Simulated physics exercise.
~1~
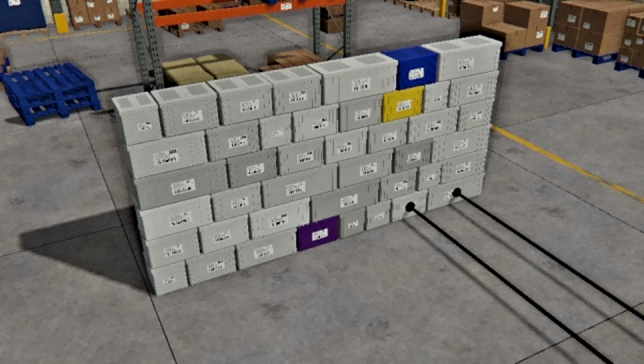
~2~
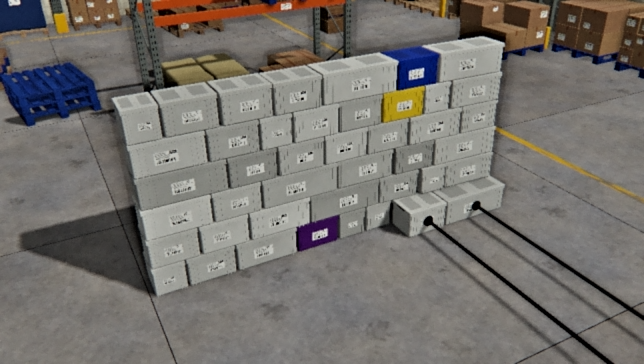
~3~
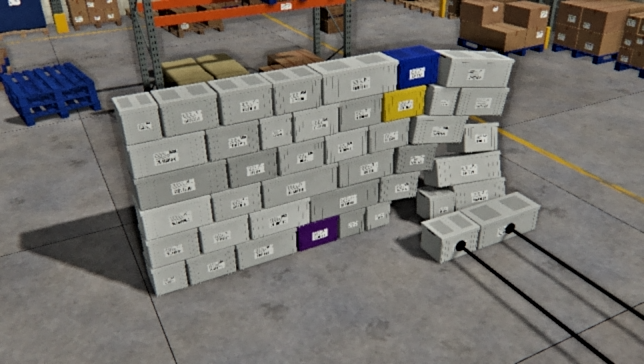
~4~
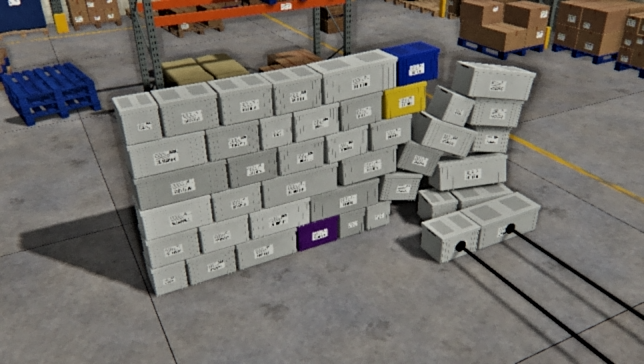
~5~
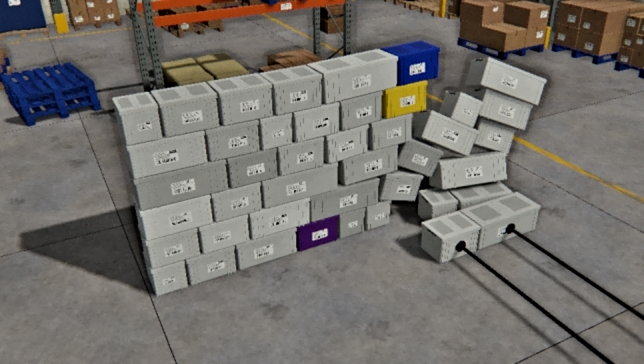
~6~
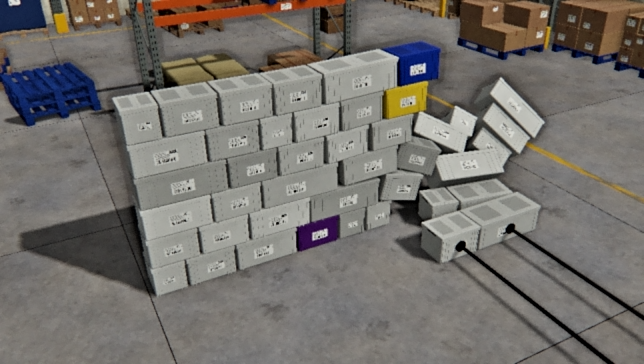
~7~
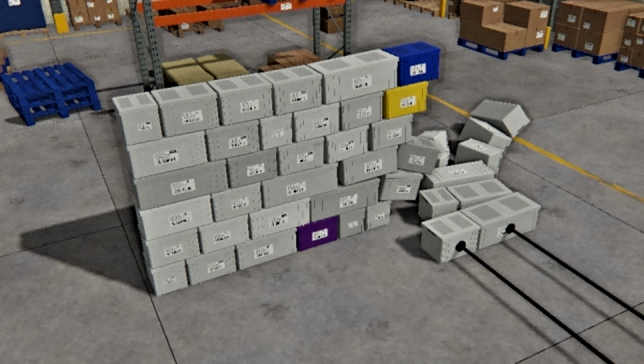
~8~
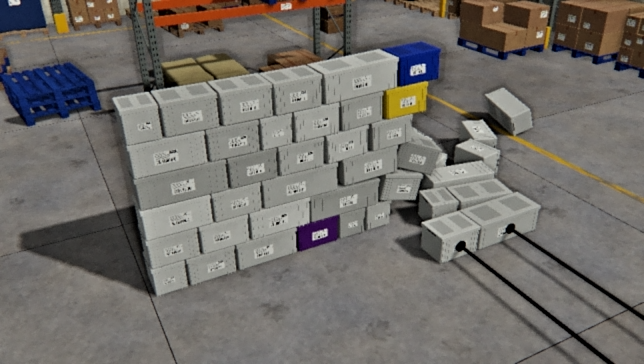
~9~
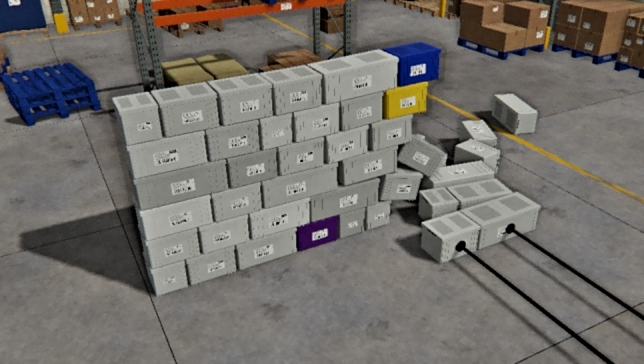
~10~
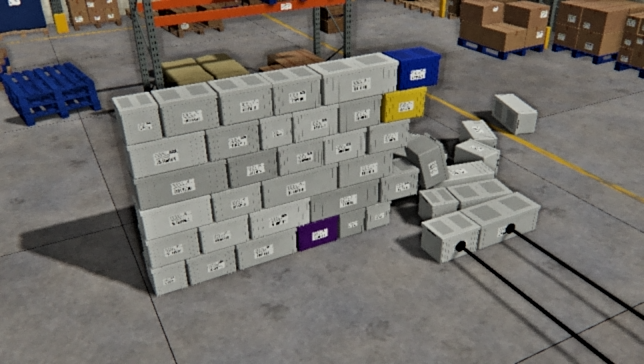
Warehouse floor with two dark rods dragging bottom totes from a grey wall, its right end collapsing while blue and yellow totes stay up.
